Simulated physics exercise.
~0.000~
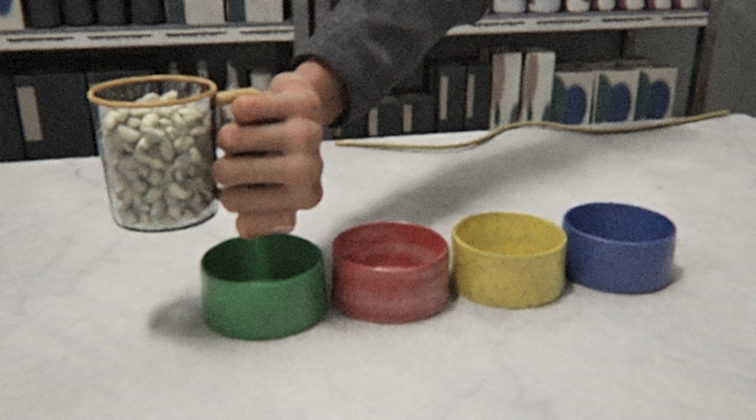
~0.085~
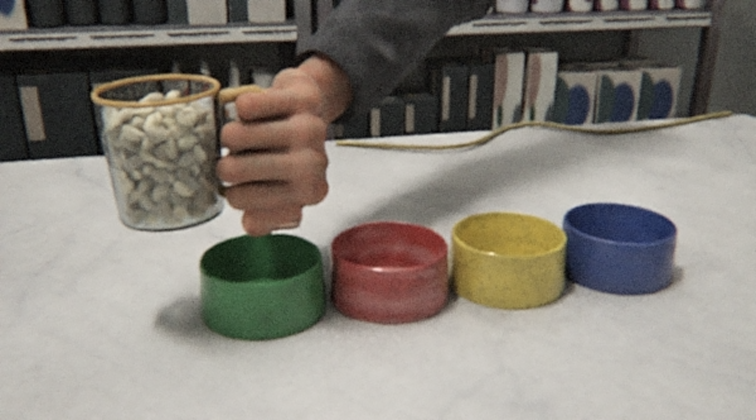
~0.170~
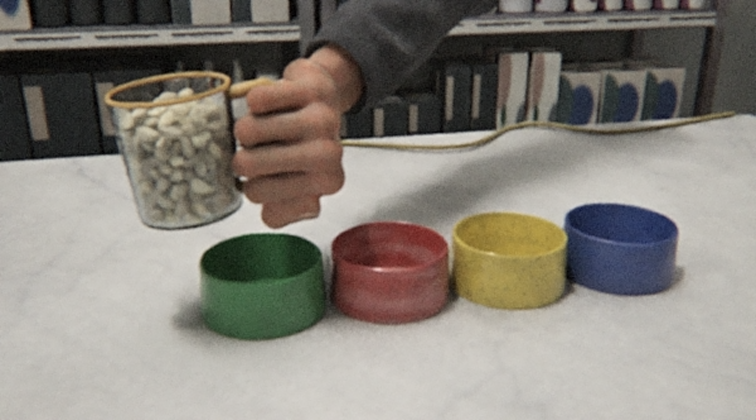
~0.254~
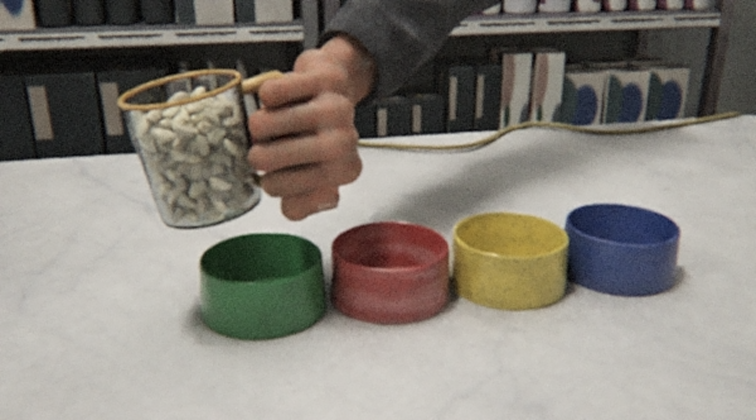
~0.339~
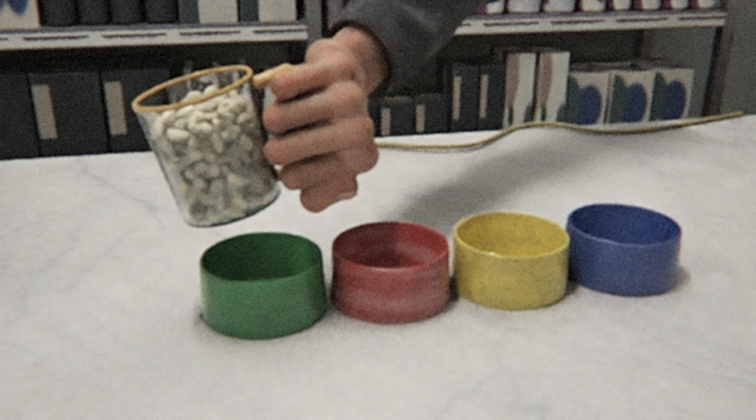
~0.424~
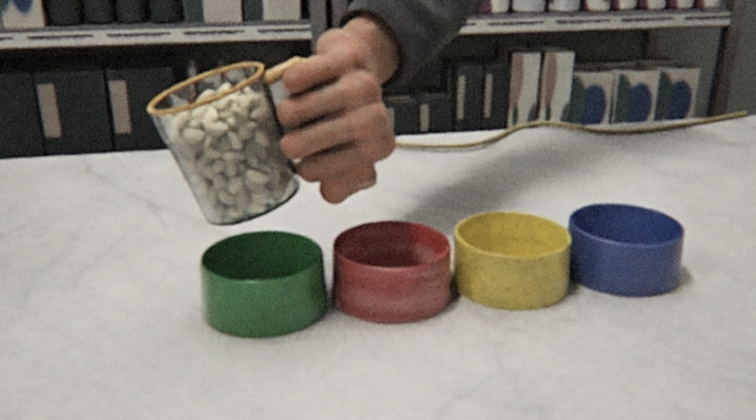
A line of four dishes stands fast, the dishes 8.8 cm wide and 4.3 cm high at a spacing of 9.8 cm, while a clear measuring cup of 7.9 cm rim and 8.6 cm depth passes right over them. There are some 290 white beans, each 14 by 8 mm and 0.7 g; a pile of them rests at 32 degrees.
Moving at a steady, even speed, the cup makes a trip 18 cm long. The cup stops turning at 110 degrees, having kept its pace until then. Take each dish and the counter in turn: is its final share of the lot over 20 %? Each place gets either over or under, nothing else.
Here is the list: Red dish over, blue dish under, green dish under, yellow dish under, counter over.
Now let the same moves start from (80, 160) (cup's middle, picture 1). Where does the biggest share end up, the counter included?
Green.
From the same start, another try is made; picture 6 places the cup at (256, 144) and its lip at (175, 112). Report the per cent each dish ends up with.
Red: 60 / blue: 0 / green: 10 / yellow: 0.
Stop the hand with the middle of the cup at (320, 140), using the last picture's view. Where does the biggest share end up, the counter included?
Green.
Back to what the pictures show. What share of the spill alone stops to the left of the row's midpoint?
Share on that side: Roughly 100 %.
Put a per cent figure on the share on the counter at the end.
Roughly 30 percent.
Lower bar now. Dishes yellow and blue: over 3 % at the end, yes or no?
As for yellow, not so, and as for blue, not so.
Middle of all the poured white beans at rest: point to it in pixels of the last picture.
My guess is close to (360, 283).
After 1.30 s, tilt 60 degrees; cup holds 100 %.
After 1.89 s, tilt 89 degrees; cup holds 90 %.
After 2.53 s, tilt 110 degrees; cup holds 25 %, red 45 %, green 10 %.
In the end, at 3.7 s, red 60 %, blue 0 %, green 10 %, yellow 0 %, counter 30 %.
